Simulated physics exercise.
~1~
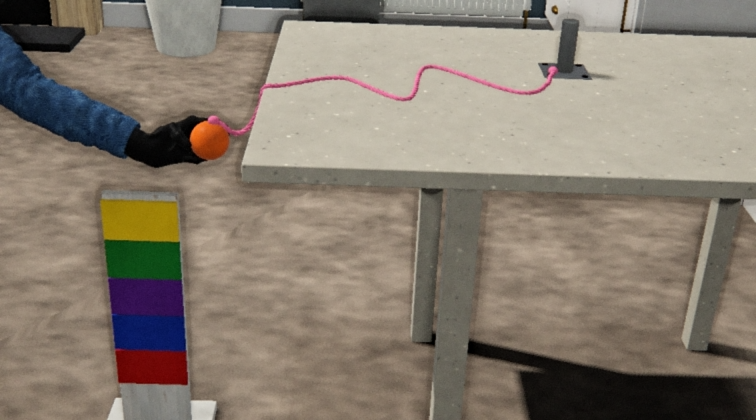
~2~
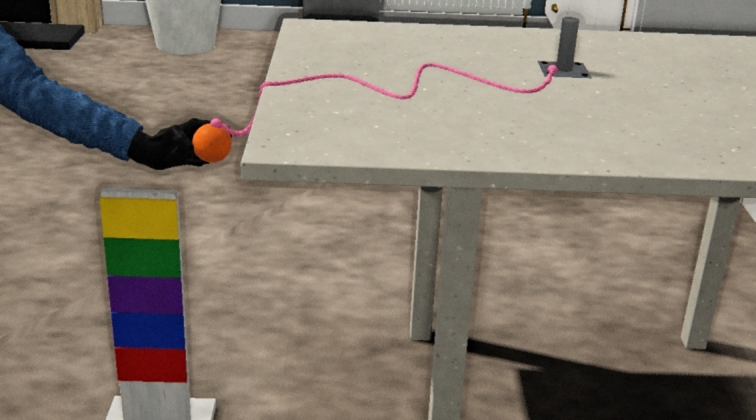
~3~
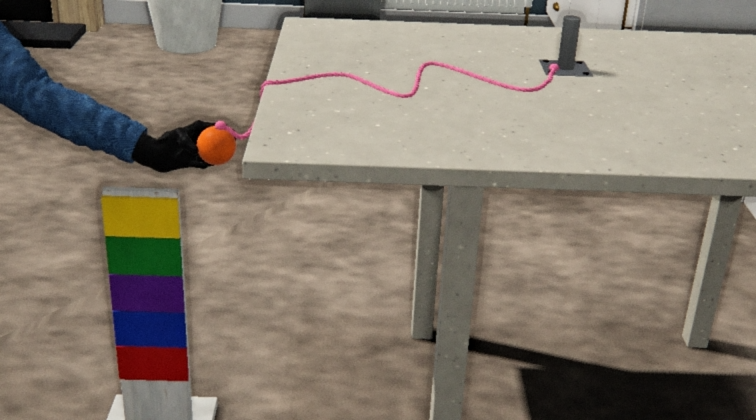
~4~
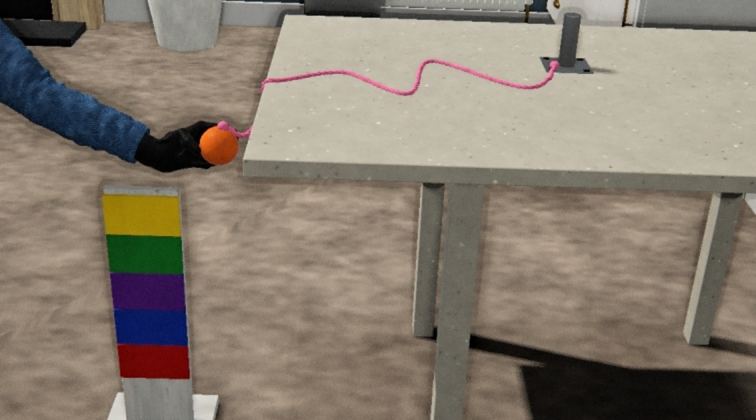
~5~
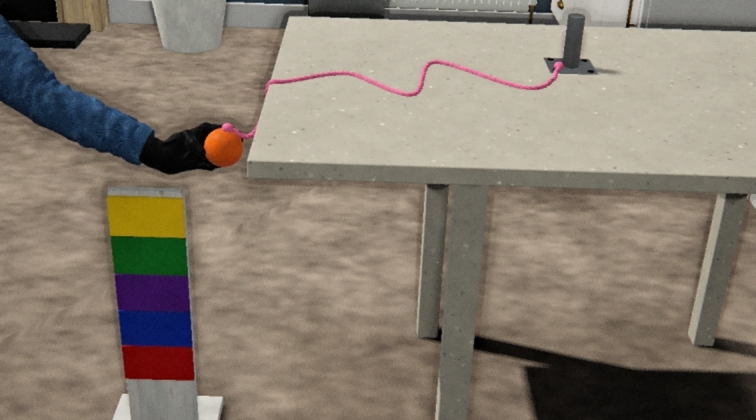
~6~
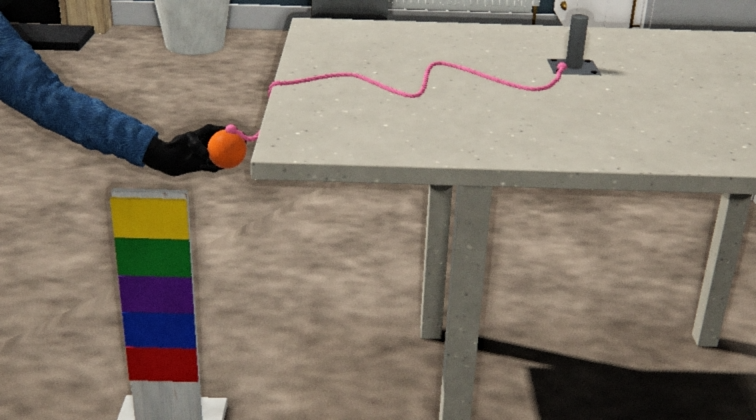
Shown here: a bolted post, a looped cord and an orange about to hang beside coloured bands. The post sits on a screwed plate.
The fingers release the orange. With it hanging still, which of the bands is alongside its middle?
The band alongside its middle is blue.
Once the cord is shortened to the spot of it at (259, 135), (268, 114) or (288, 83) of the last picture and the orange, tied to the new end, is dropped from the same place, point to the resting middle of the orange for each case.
Taking the tries in order gives (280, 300), (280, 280) and (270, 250).
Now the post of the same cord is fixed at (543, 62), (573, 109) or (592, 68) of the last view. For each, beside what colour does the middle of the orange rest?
Post by post, in the given order: Red; red; blue.
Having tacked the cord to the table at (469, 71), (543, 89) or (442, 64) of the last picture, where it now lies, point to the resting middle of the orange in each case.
Try 1: (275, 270); try 2: (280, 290); try 3: (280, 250).
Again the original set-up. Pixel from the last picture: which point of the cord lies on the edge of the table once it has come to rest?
The one at (419, 95).
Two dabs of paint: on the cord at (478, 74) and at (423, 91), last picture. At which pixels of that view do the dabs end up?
Final positions are (418, 73) and (284, 80), in that order.
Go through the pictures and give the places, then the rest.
In the first picture, orange (210, 141); yellow (140, 222); green (143, 261); purple (146, 298); blue (149, 334); red (152, 368).
In the second picture, orange (212, 143); cord through (544, 84) (469, 76) (417, 78) (372, 87) (287, 83).
In the third picture, orange (216, 146).
In the fourth picture, orange (219, 146); cord through (546, 80) (471, 72) (419, 75) (374, 83) (288, 80).
In the fifth picture, orange (224, 148).
In the sixth picture, orange (227, 149); cord through (554, 82) (478, 74) (426, 77) (381, 86) (296, 82).
Soon after, orange near (292, 319); level with blue.
After that, orange near (275, 323); level with blue.
In the end, orange near (281, 325); level with blue. Its middle rests at the blue band.
